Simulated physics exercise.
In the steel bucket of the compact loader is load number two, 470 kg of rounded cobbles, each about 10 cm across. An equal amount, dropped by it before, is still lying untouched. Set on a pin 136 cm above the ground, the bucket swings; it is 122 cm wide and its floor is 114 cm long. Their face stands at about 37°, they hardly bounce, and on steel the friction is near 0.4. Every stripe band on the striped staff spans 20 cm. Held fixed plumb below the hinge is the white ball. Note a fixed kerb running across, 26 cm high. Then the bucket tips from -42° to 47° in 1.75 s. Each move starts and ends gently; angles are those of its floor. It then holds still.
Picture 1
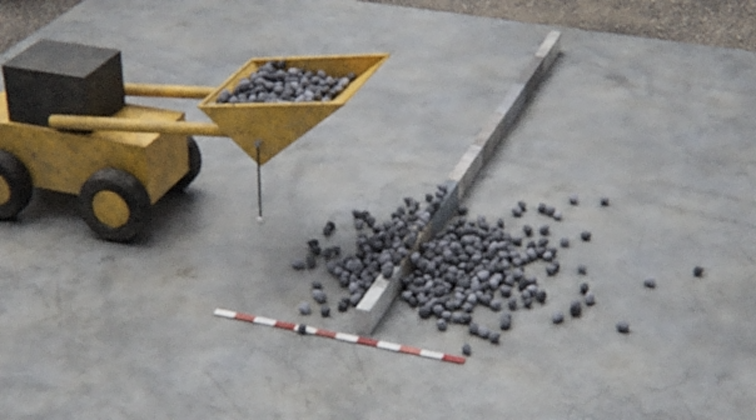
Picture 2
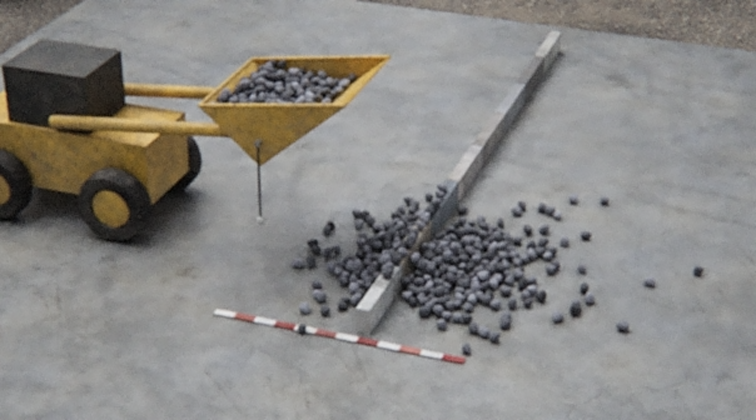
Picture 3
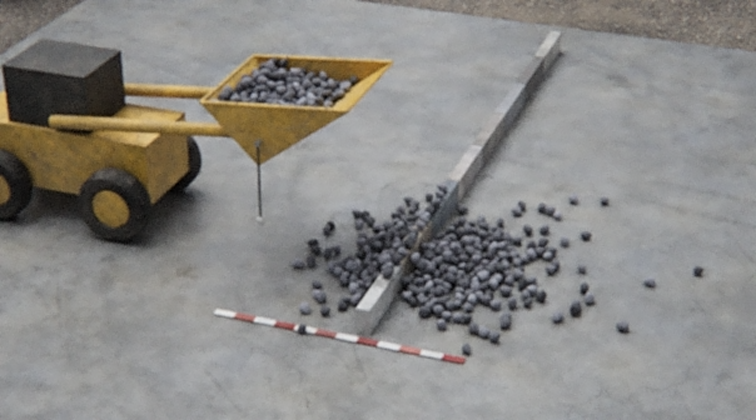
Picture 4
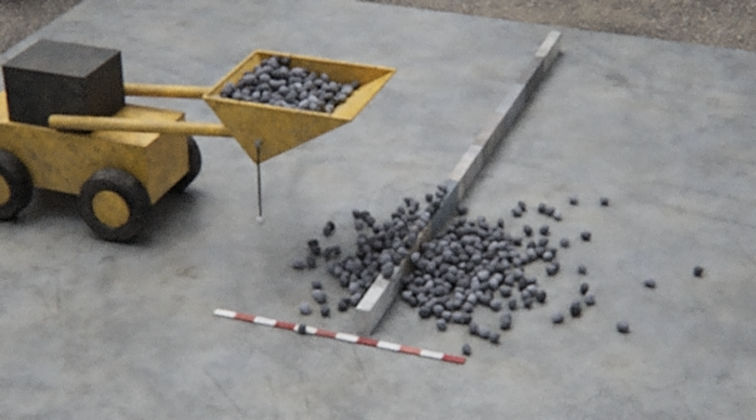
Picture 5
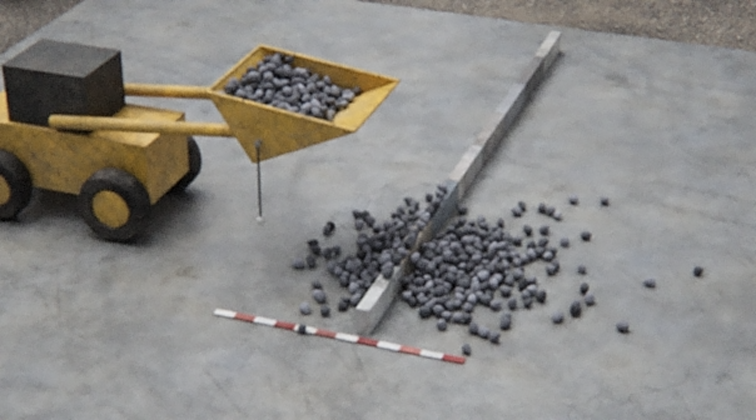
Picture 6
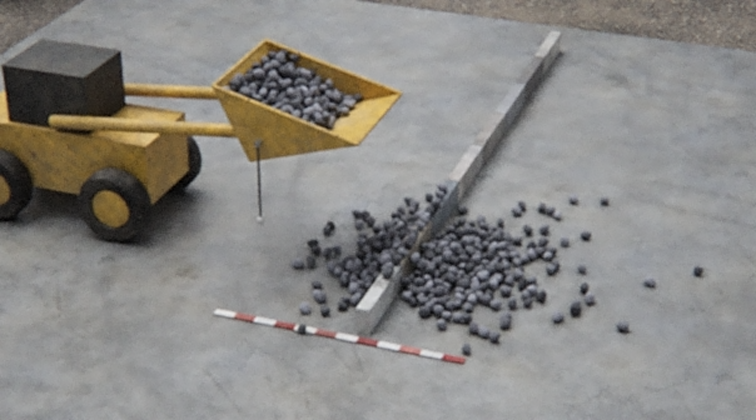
Yellow loader's stone-filled bucket slowly tilting forward, its lip lowering, beside a kerb with a stone pile lying across it.
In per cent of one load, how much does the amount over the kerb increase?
About 1 per cent.
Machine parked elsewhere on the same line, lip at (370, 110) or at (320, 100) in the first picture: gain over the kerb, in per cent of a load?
The first would add around 15 per cent, the second around 0 per cent.
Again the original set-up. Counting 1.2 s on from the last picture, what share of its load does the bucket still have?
Roughly 25 per cent is still inside.
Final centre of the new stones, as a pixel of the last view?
Their middle rests near (366, 241).
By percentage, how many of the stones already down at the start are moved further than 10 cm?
Close to 5 per cent.
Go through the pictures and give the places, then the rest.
In the first picture, the bucket is at -42°, its lip at (344, 104); the top of the load is at (288, 76). The earlier load is highest near (408, 239), 31 cm above ground level, 39 % on this side of the kerb, 61 % over the kerb.
The second picture shows lip at (345, 106), floor tilted -41°, highest stones at (276, 76).
The third picture shows lip at (348, 111), floor tilted -37°, highest stones at (275, 72).
The fourth picture shows lip at (352, 120), floor tilted -32°, highest stones at (269, 70).
The fifth picture shows lip at (356, 131), floor tilted -26°, highest stones at (267, 67).
In the sixth picture, the bucket is at -18°, its lip at (358, 145); the top of the load is at (269, 63).
Then, 0.7 s after the last picture the floor is at 33°; in per cent of one load, 100 in the bucket, 39 on this side of the kerb, 61 over the kerb; the foremost stones are at (610, 293).
Then, 1.2 s after the last picture the floor is at 47°; in per cent of one load, 26 in the bucket, 113 on this side of the kerb, 61 over the kerb; the foremost stones are at (610, 293).
Then, 1.6 s after the last picture the floor is at 47°; in per cent of one load, 0 in the bucket, 139 on this side of the kerb, 61 over the kerb; the foremost stones are at (610, 293).
Then, 4.4 s after the last picture the floor is at 47°; in per cent of one load, 0 in the bucket, 138 on this side of the kerb, 62 over the kerb; the foremost stones are at (610, 293). Net gain over the kerb, 1.
